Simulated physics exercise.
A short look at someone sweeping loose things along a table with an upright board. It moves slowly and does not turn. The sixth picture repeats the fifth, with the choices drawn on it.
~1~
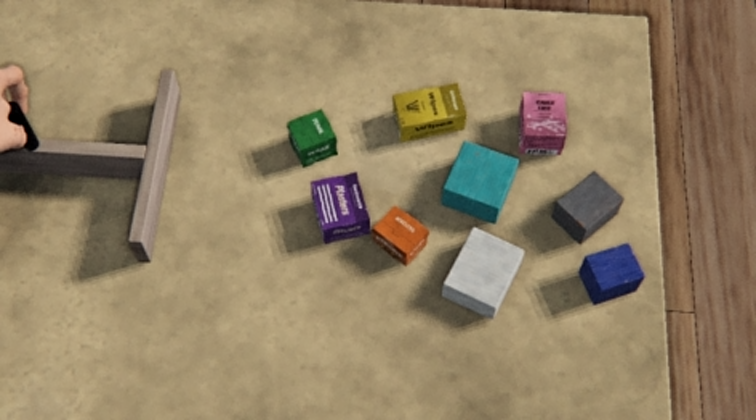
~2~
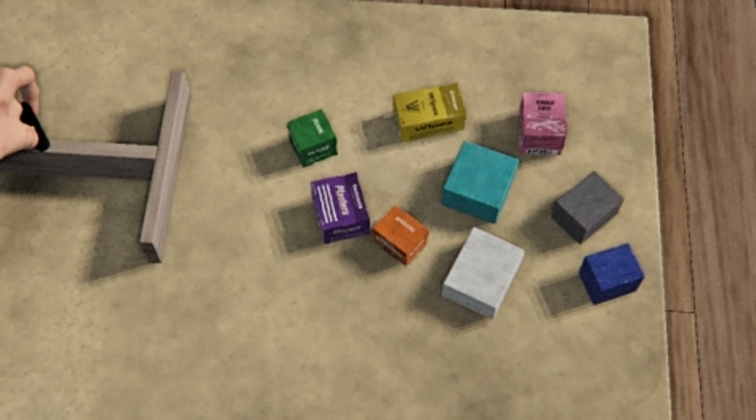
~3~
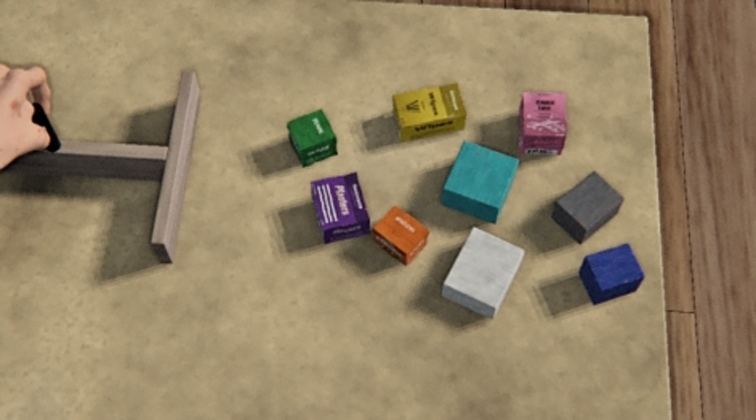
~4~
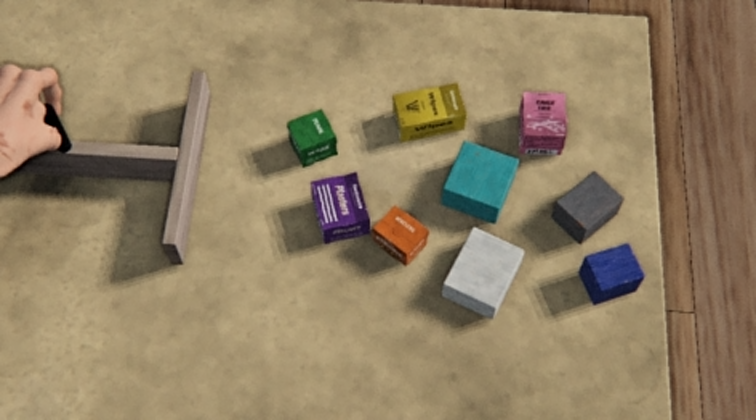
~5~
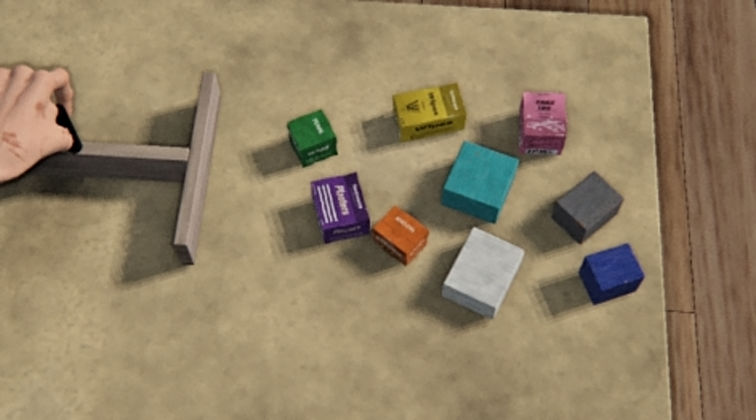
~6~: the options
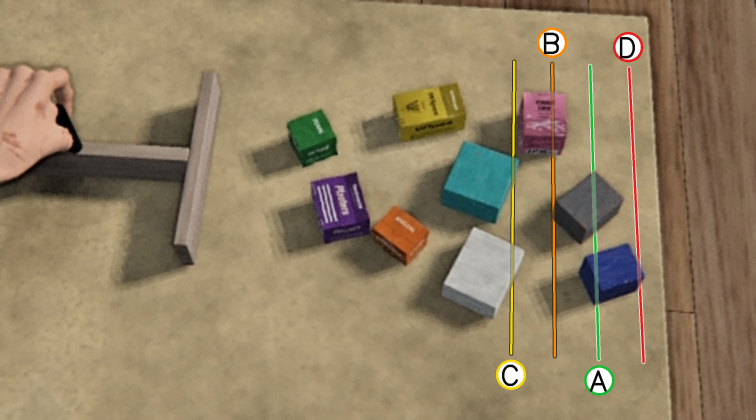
A hand slid an upright grey board slowly to the right across a tan surface, keeping it straight, while the green, purple, yellow, turquoise and other coloured boxes and blocks nearby stayed still, untouched.
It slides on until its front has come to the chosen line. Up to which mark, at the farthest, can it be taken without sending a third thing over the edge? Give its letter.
No farther than B.
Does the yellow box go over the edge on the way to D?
Yes.
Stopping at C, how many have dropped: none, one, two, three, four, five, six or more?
In all, none.
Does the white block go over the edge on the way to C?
No.
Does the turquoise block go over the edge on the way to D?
Yes.
On the marked copy, A at (594, 202); B at (553, 200); C at (513, 197); D at (636, 205).
Following B. Soon after the start, board (324, 162); green packet (355, 149); purple box (353, 211).
Later, board (452, 170); pink box (550, 124); white block (542, 311).
In the end, board (554, 176); pink box (647, 130); grey block (636, 231); none fallen.
As for the rest, A drops three; C is within the limit but short; D drops six.
